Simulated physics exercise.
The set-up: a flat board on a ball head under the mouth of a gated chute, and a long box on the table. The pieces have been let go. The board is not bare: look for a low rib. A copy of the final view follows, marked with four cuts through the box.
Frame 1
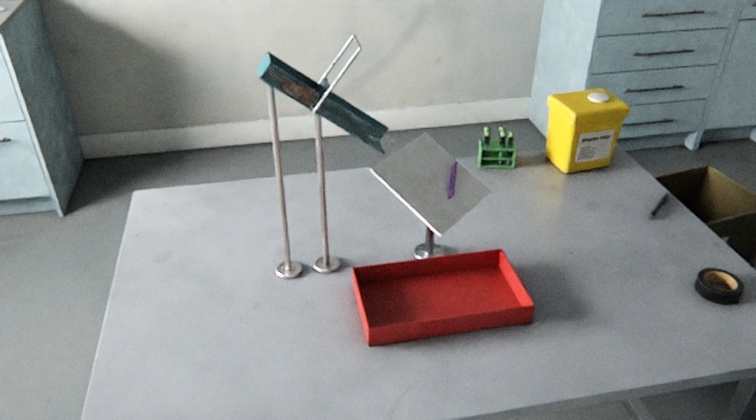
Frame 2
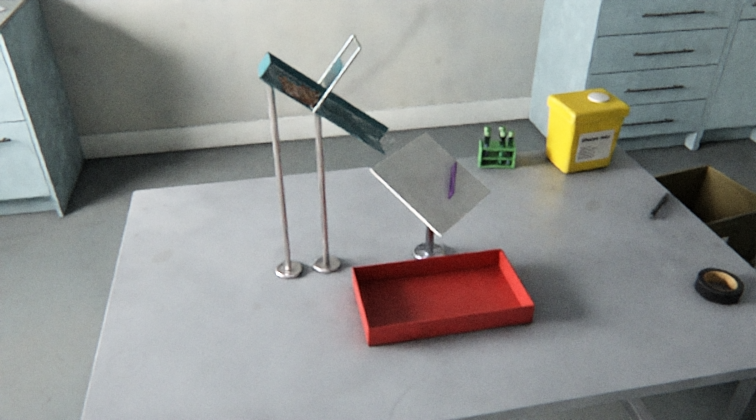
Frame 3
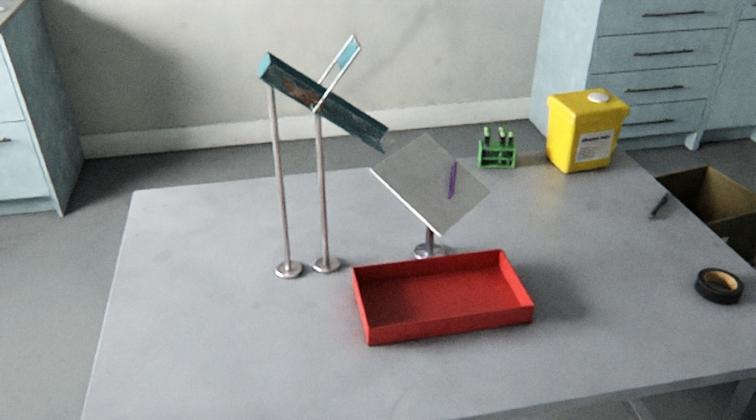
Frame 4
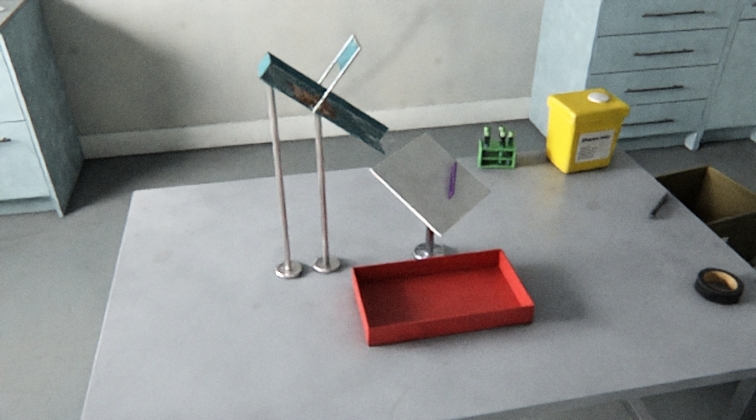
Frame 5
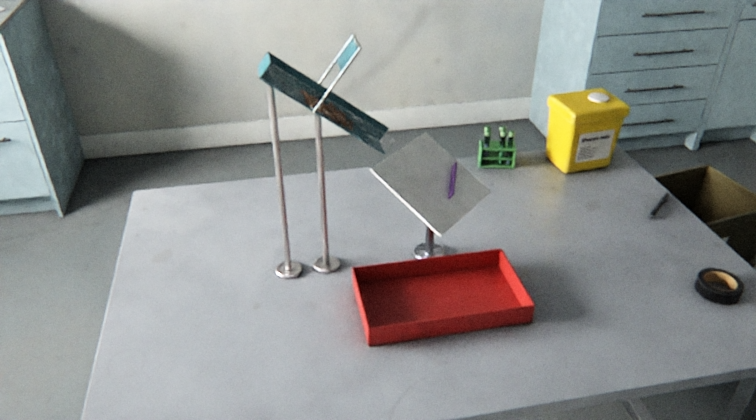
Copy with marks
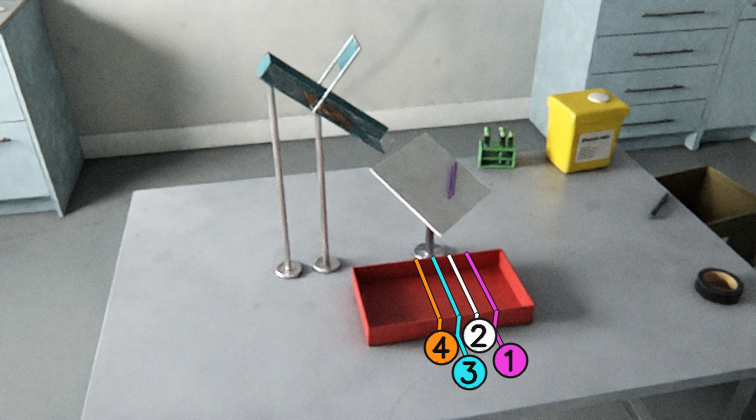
Small brown pieces slide a short way down inside a sloping teal chute on two metal rods, after a blue panel appears in the white frame standing across it, while all else and the camera stay still. A tilted grey board with a purple rib sits below the chute's mouth, behind an empty red box. The grey laboratory table, seen from above, also holds a green rack, yellow container and black tape roll.
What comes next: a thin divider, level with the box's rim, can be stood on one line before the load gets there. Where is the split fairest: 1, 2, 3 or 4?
1 is best.
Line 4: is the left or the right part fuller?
More lands on the right.
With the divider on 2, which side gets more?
The right side.
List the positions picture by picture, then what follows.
Load behind the gate at (301, 95), cereal balls; lip of the chute at (382, 147), sloping fairly steeply, in the first picture.
Middle of the board at (433, 181), tilted fairly steeply; middle of its low edge at (467, 212); of its high edge at (400, 149), in the second picture.
Front corners of the box at (369, 329) and (534, 305), empty; front of the load at (320, 102), in the third picture.
Middle of the load at (315, 104); its front at (333, 111), about a quarter of the way to the lip; rib from (457, 162) to (453, 193), in the fourth picture.
Middle of the load at (328, 111); its front at (349, 121), about half of the way to the lip, in the fifth picture.
On the marked copy, line 1 crosses the front rim at (496, 310); line 2 crosses the front rim at (476, 313); line 3 crosses the front rim at (458, 316); line 4 crosses the front rim at (439, 319).
With 1, of what is caught, about a quarter on the left of the divider, about two thirds on the right.
With 2, of what is caught, a stray few on the left of the divider, nearly all on the right.
With 3, of what is caught, none on the left of the divider, all on the right.
With 4, of what is caught, none on the left of the divider, all on the right.
